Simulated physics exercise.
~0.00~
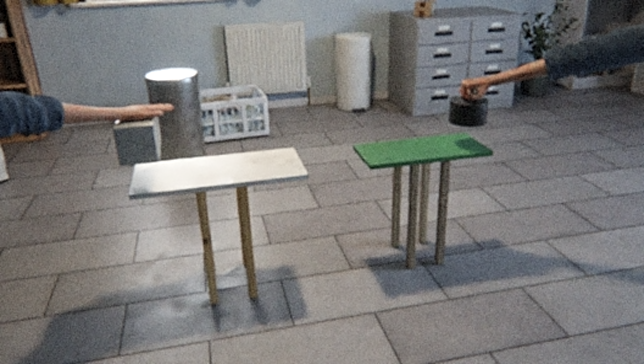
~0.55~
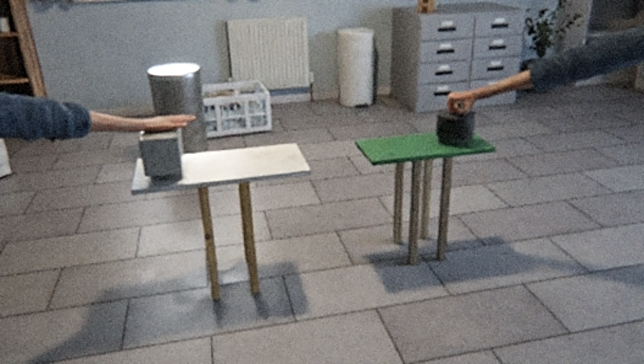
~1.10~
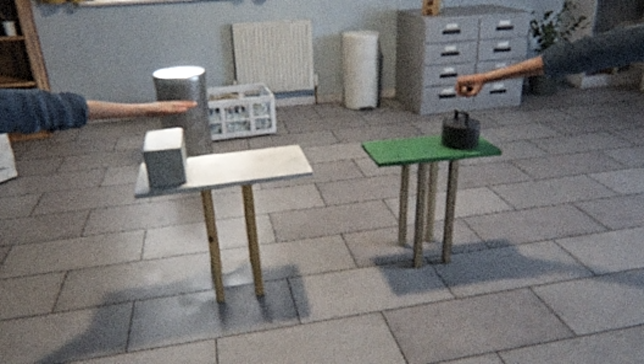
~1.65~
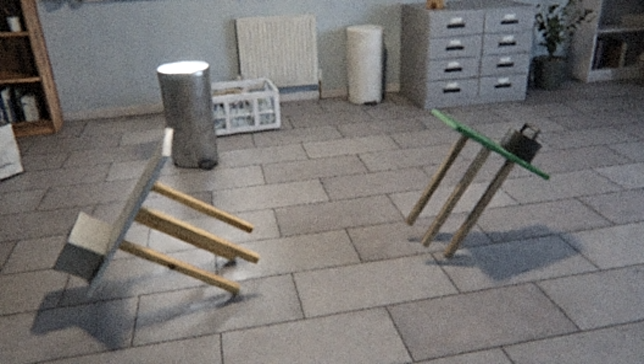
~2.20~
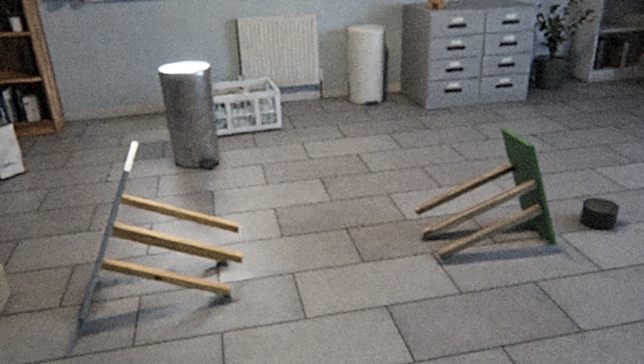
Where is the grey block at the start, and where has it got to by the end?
At first it is held under a hand at the left end of the white table. By the end it is down on the floor at the far left edge of the view, almost out of sight.
